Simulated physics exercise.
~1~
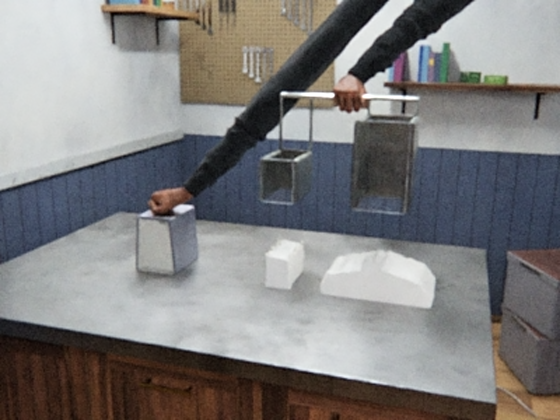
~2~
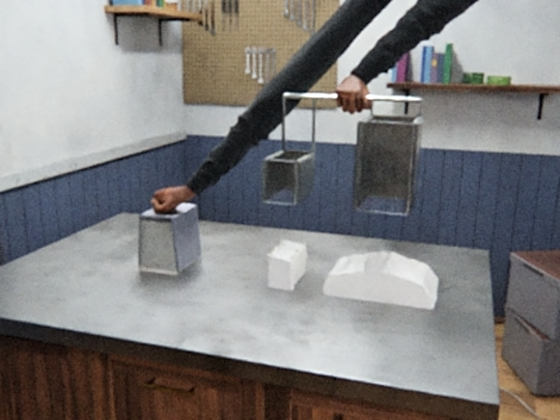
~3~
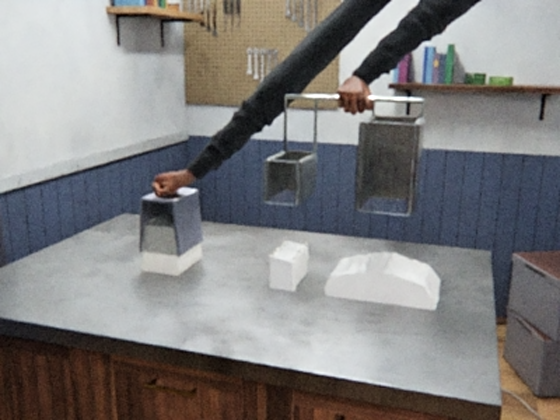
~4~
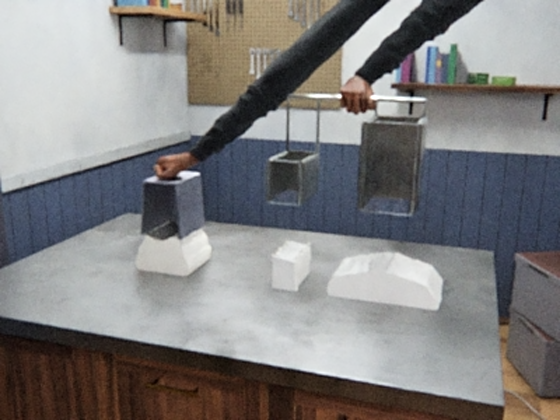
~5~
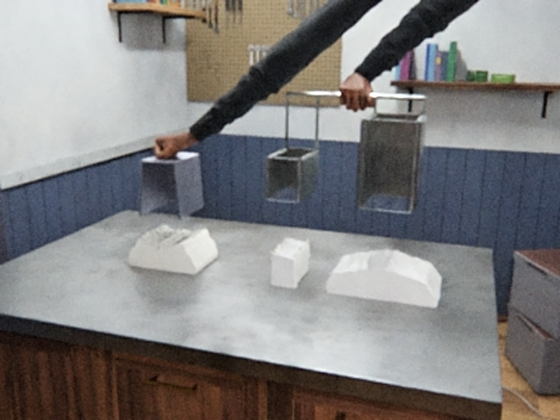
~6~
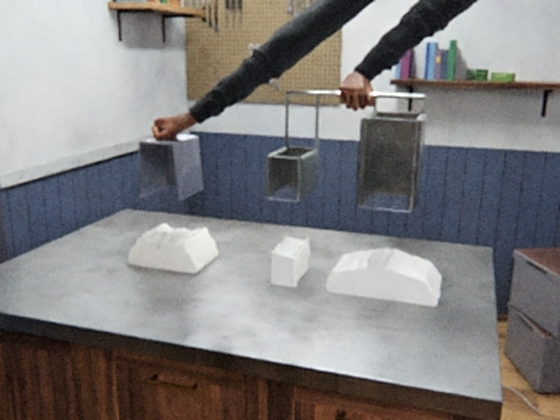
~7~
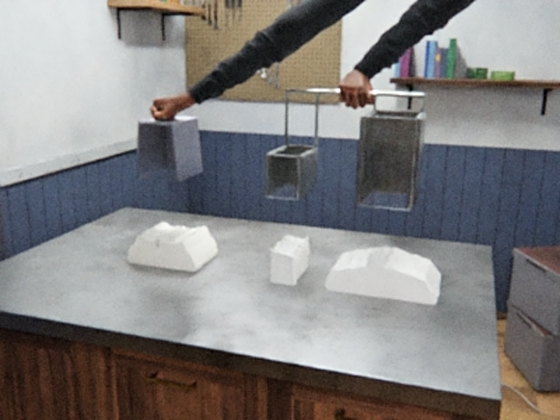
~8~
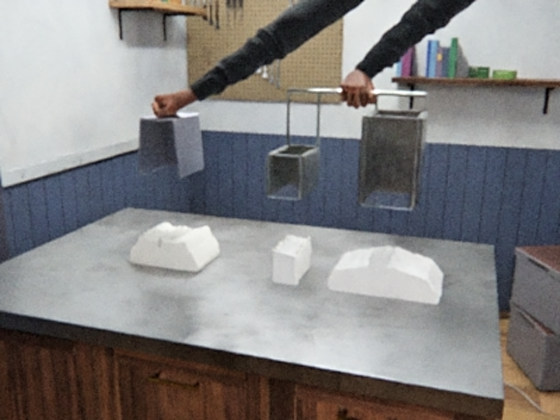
On a grey-topped table in a workshop, one hand lifted a tin straight up off a white block at the left while another held two empty containers, and the block slumped into a low, wide mound beside two other white blocks.
